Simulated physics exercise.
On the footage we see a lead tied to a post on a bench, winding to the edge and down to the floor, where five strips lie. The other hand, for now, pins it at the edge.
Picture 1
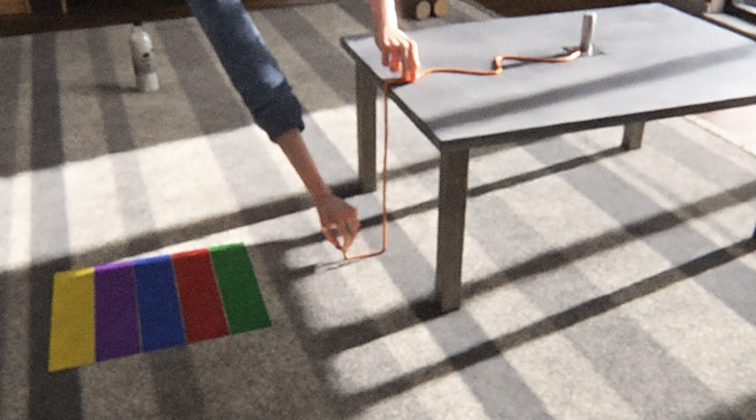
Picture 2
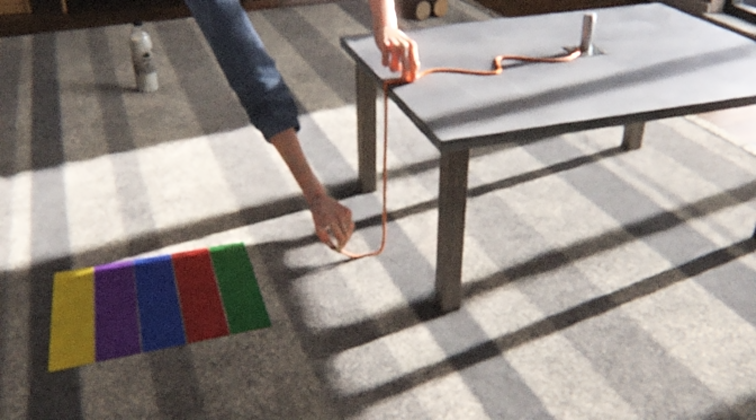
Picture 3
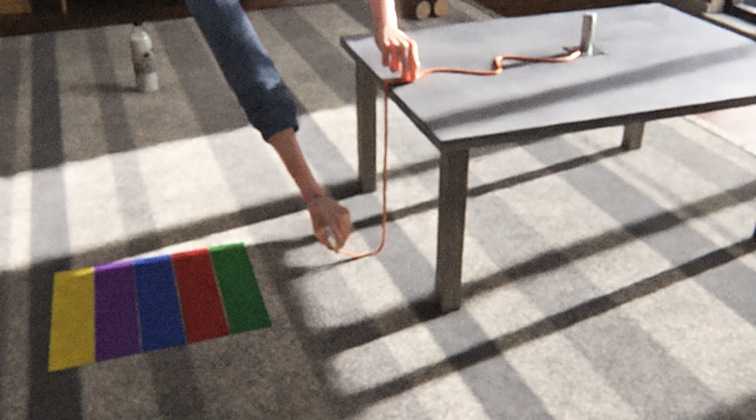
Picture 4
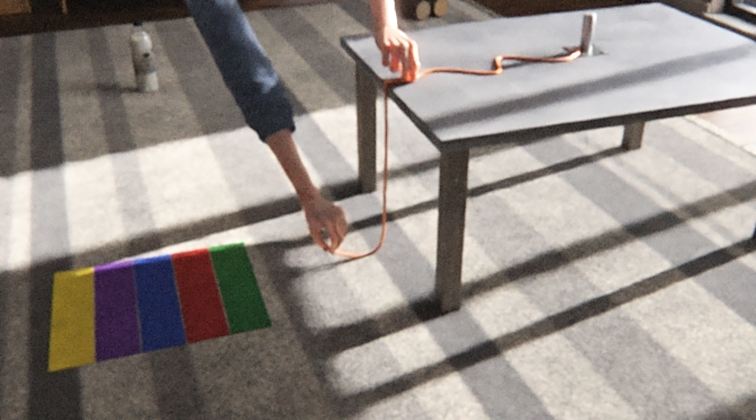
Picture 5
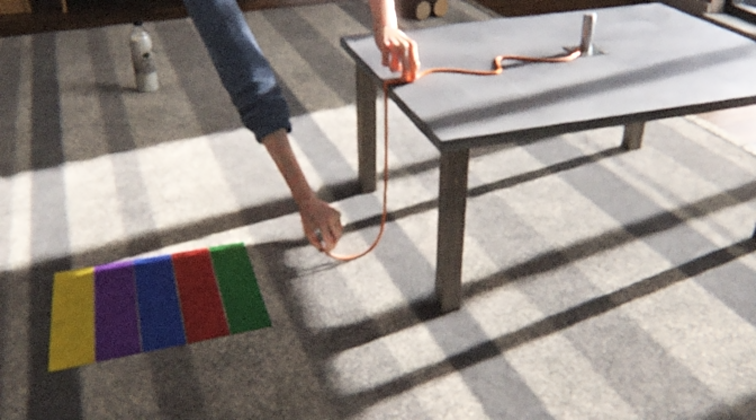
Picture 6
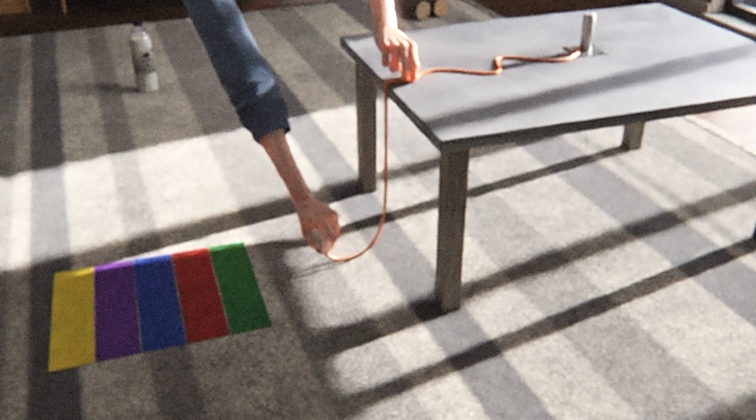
On a sunlit carpet beside a gray table, one hand pinned an orange cord at the table's edge while the other drew its lower end slightly left, near five colored strips on the floor.
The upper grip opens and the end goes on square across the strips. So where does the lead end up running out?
Over blue.
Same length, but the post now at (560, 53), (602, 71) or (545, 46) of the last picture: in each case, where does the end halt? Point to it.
About (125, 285), then (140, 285), then (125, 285).
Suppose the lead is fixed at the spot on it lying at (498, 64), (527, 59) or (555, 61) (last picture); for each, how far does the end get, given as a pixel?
Roughly (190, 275), (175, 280) and (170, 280), in that order.
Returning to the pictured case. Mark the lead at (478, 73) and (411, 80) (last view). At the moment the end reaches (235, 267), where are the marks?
(436, 75) and (382, 110), approximately.
Soon after, end near (235, 267); over green.
After that, end near (188, 276); over red.
At the stop, end near (159, 281); over blue. It gets as far as the blue strip.
